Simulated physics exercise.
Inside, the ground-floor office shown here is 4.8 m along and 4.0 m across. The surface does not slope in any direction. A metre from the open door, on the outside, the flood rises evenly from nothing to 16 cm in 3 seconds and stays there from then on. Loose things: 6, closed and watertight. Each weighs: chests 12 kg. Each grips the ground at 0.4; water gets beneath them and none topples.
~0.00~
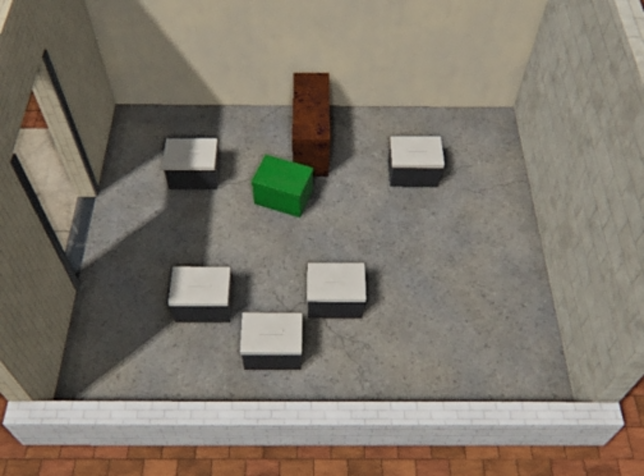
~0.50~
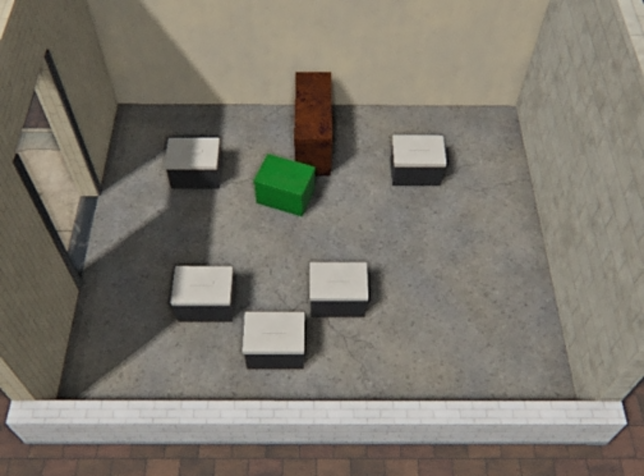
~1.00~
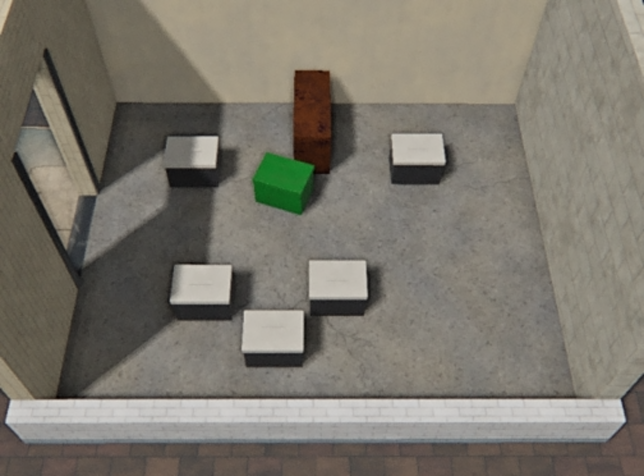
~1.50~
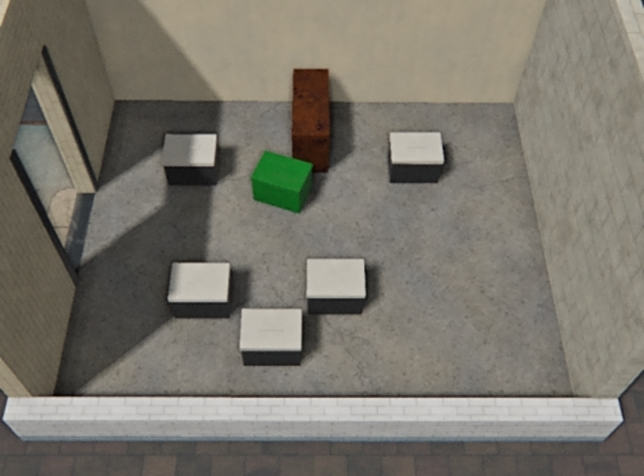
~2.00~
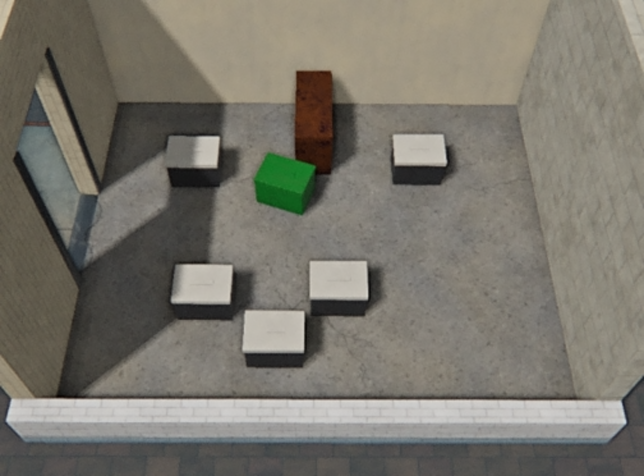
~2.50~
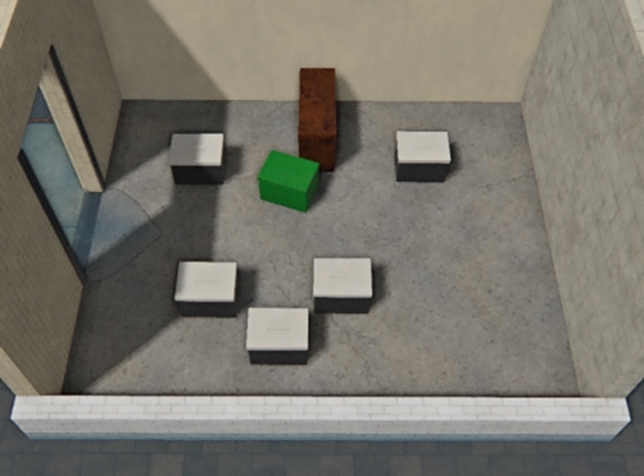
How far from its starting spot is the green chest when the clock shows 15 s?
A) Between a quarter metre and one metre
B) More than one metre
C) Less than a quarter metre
B.
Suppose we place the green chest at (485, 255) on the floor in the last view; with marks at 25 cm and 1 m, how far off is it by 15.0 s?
Looks like it is swept a long way.
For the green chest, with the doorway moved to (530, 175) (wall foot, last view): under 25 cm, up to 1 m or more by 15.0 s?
By then the green chest has shifted a small amount.
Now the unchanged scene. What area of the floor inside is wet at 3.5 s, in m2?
Some 2.5 m2 of it.
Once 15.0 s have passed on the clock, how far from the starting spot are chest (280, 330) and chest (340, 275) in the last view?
The first is 80 cm from its start, the second 60 cm.
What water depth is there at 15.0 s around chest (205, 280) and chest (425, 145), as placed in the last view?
Depth approx. 5 cm / 10 cm.
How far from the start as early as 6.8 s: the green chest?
I'd put it at around 60 cm.
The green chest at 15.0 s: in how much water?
Depth approx. 10 cm.
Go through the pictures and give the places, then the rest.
In the first picture, the green chest at (282, 175), on the bottom; water covers 0.0 m2; 0 of 6 have shifted.
In the second picture, the green chest at (285, 174), on the bottom; 0.0 m2 under water; 0 of 6 have shifted.
In the third picture, the green chest at (284, 172) rests on the ground; 0.0 m2 under water; 0 of 6 have shifted.
In the fourth picture, the green chest at (282, 171) rests on the ground; 0.0 m2 under water; 0 of 6 have shifted.
In the fifth picture, the green chest at (285, 173) rests on the ground; 0.0 m2 under water; 0 of 6 have shifted.
In the sixth picture, the green chest at (288, 170) rests on the ground; water covers 0.5 m2; 0 of 6 have shifted.
After 3.5 s the green chest is near (288, 170), 0.0 m from its start, aground; 0 afloat.
After 6.8 s the green chest is near (353, 166), 0.7 m from its start, aground; 0 afloat.
After 11.0 s the green chest is near (402, 181), 1.2 m from its start, aground; 0 afloat.
After 15.0 s the green chest is near (524, 230), 2.5 m from its start, afloat; 4 afloat.
